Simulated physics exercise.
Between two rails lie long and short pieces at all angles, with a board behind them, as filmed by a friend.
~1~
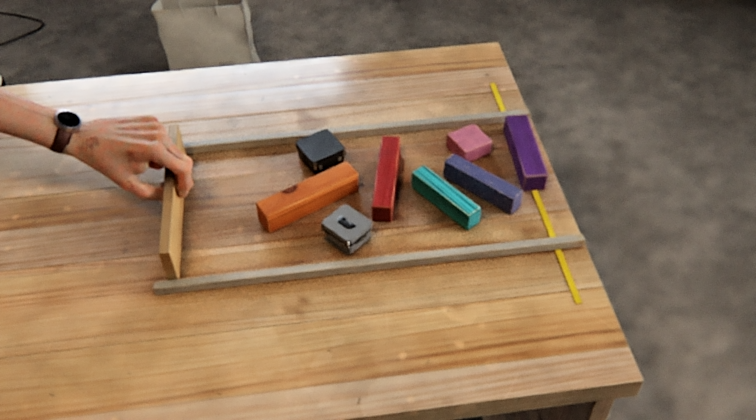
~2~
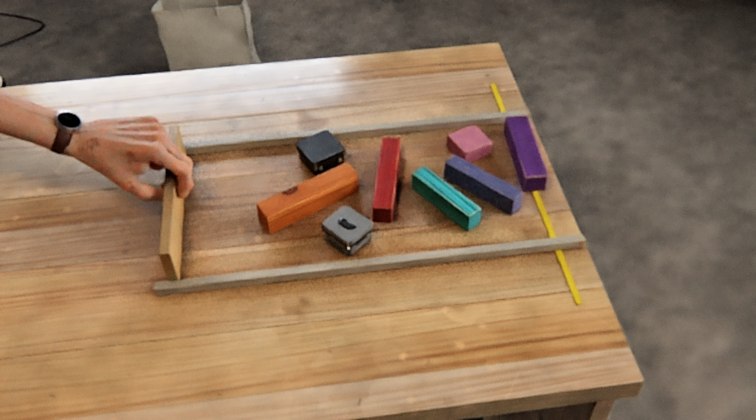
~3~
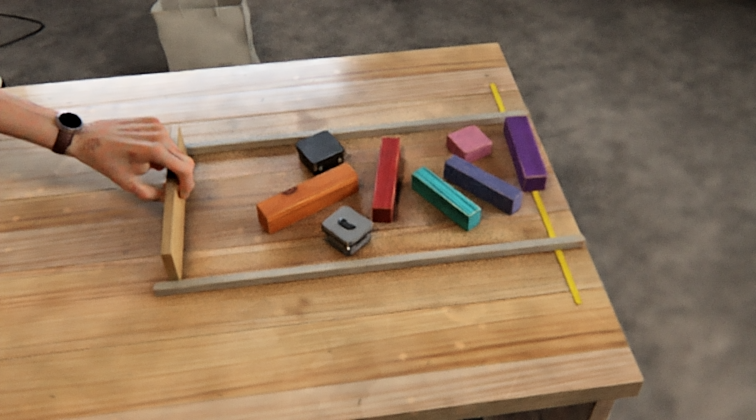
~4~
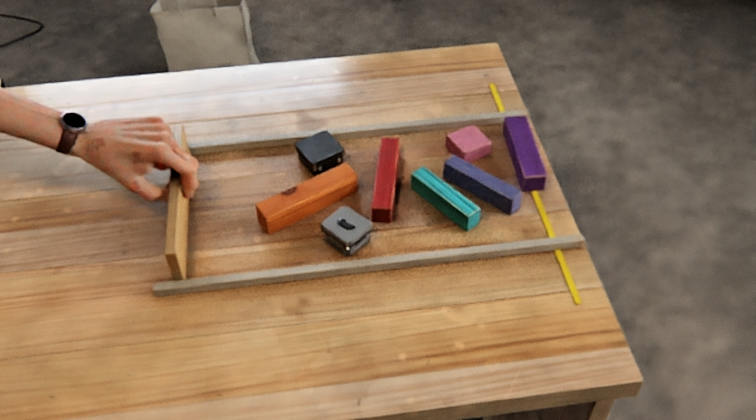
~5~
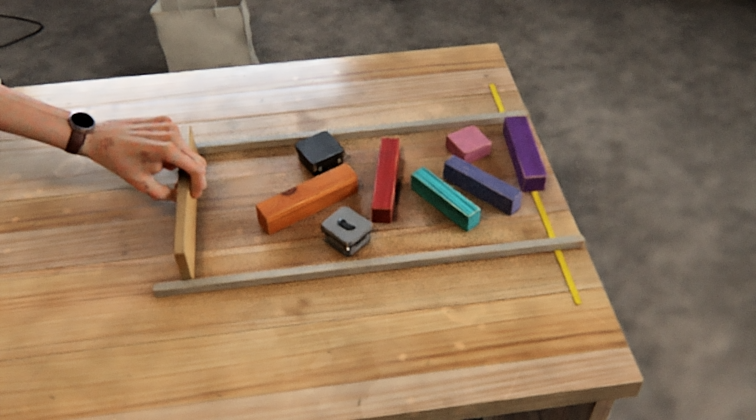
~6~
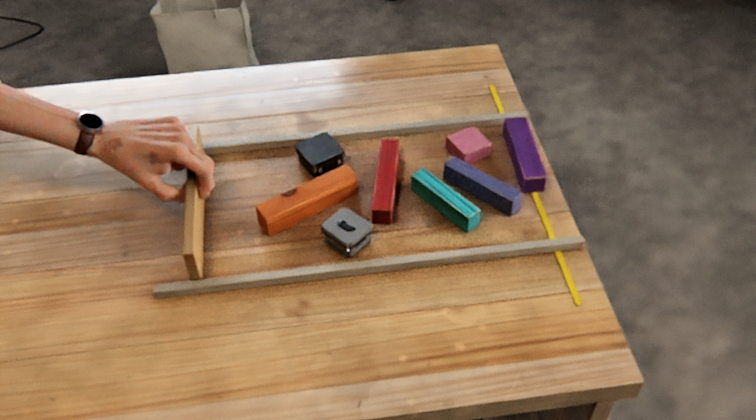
A hand wearing a dark watch holds a wooden board upright at the left of a wooden table, seen from above at an angle by a steady camera. Between two pale rails lie orange, red, teal, blue and purple bars, a pink block, and black and grey cases, with yellow tape at right. The hand barely moves at first, then slides the board slightly rightward, while the pieces stay still.
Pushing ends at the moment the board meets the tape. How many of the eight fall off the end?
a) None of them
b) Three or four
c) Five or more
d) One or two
Five or more.
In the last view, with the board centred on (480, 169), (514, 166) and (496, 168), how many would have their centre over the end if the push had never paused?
2, 5, 2.
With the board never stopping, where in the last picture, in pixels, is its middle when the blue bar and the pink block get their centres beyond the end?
Approx. (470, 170) / approx. (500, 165) for the other.
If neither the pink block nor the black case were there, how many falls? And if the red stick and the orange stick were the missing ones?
First 4, then 3.
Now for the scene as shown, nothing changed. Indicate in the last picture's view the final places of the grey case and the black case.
The one named first is at (568, 221), the next at (532, 134).
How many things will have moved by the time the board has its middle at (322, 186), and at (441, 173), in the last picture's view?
One spot: 4. Other spot: 8.
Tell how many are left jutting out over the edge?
2 is the number.
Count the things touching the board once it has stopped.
Count: 2.
Soon after, none off yet; purple stick at rest near (524, 154); pink block at rest near (468, 146); blue bar at rest near (481, 186).
After that, none off yet; purple stick at rest near (524, 154); pink block displaced a little near (481, 142); blue bar displaced a little near (500, 189).
And then, one off so far; purple stick on its side near (563, 197); pink block displaced well along near (514, 128); blue bar tilting well over near (574, 188).
In the end, the number that fall off is five or more; gone, orange stick, red stick, turquoise stick, blue bar, pink block and purple stick.
